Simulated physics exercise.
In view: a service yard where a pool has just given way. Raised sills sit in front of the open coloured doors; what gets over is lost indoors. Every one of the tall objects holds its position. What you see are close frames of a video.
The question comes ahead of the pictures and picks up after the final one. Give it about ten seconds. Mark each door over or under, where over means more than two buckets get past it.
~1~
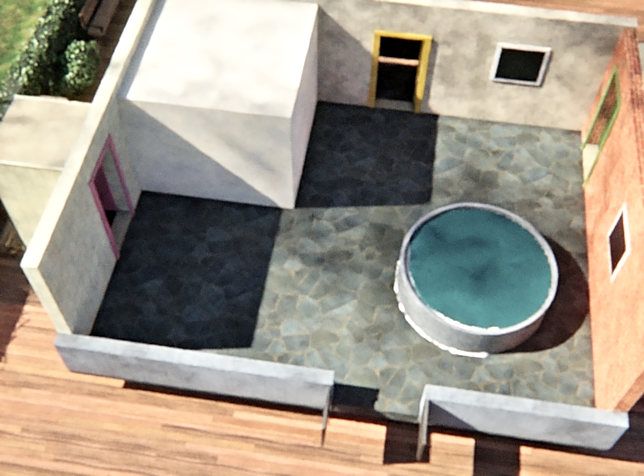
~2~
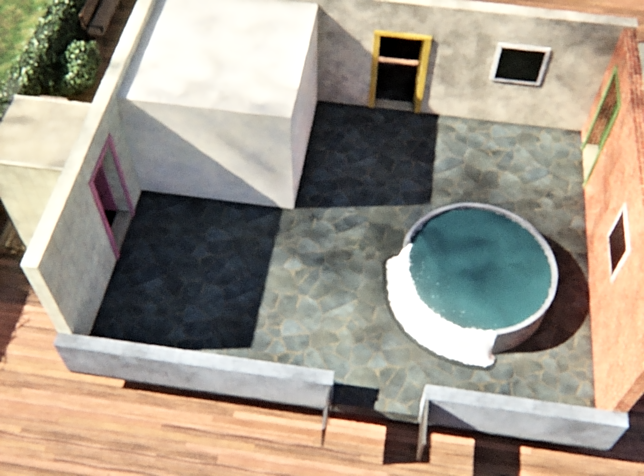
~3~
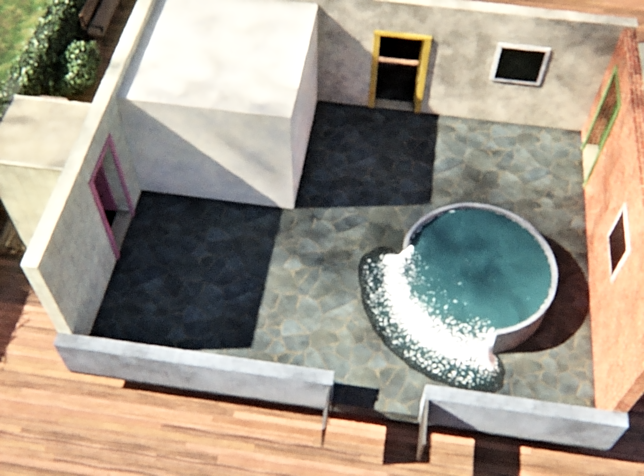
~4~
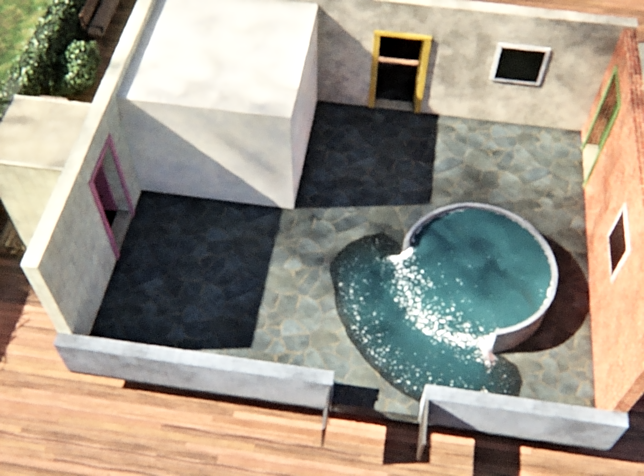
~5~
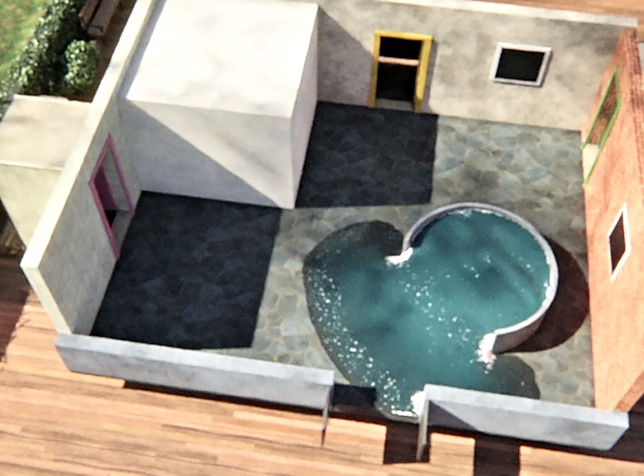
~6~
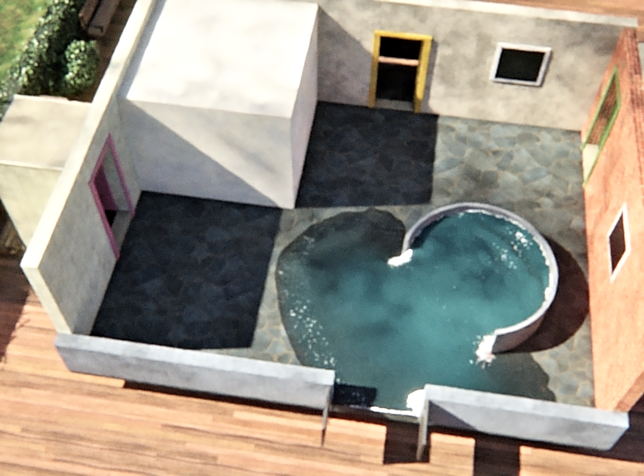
Pink door - under; green door - under; yellow door - under.
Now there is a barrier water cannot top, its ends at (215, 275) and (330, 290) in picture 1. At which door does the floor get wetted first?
Answer: The pink door.
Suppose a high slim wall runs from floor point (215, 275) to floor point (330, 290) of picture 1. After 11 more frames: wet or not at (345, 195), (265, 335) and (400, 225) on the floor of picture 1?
Outcome per location, in sequence: Unsoaked, soaking, unsoaked.
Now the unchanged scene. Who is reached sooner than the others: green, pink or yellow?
It would be the pink-painted one.
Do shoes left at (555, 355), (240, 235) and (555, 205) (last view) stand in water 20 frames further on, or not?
First spot soaked, second soaked, third not wet.
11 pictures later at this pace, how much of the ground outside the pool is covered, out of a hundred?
Around 55 percent of it.
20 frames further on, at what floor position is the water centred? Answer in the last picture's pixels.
The water's middle lies around (322, 311).
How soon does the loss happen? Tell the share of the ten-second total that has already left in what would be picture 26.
I'd estimate close to 65 per cent.
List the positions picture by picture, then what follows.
The round pool at (477, 267) is whole and still, in the first picture.
The front is at (490, 364), out from the gap at (419, 317), in the second picture.
The front is at (497, 384), out from the gap at (418, 319), in the third picture.
Water pours out at (418, 320) and has run to a hidden place, in the fourth picture.
Water pours out at (418, 320) and has run to a hidden place, in the fifth picture.
Water pours out at (418, 321) and has run to (300, 240), in the sixth picture.
A moment on, water covers 40 % of the floor; the pink door not reached, the green door not reached, the yellow door not reached.
Next, water covers 55 % of the floor; the pink door wet at the sill, nothing in, the green door not reached, the yellow door not reached.
Then, water covers 55 % of the floor; the pink door wet at the sill, nothing in, the green door not reached, the yellow door not reached.
Later, water covers 75 % of the floor; the pink door wet at the sill, nothing in, the green door wet at the sill, nothing in, the yellow door not reached.
In the end, water covers 90 % of the floor; the pink door wet at the sill, nothing in, the green door wet at the sill, nothing in, the yellow door wet at the sill, nothing in.
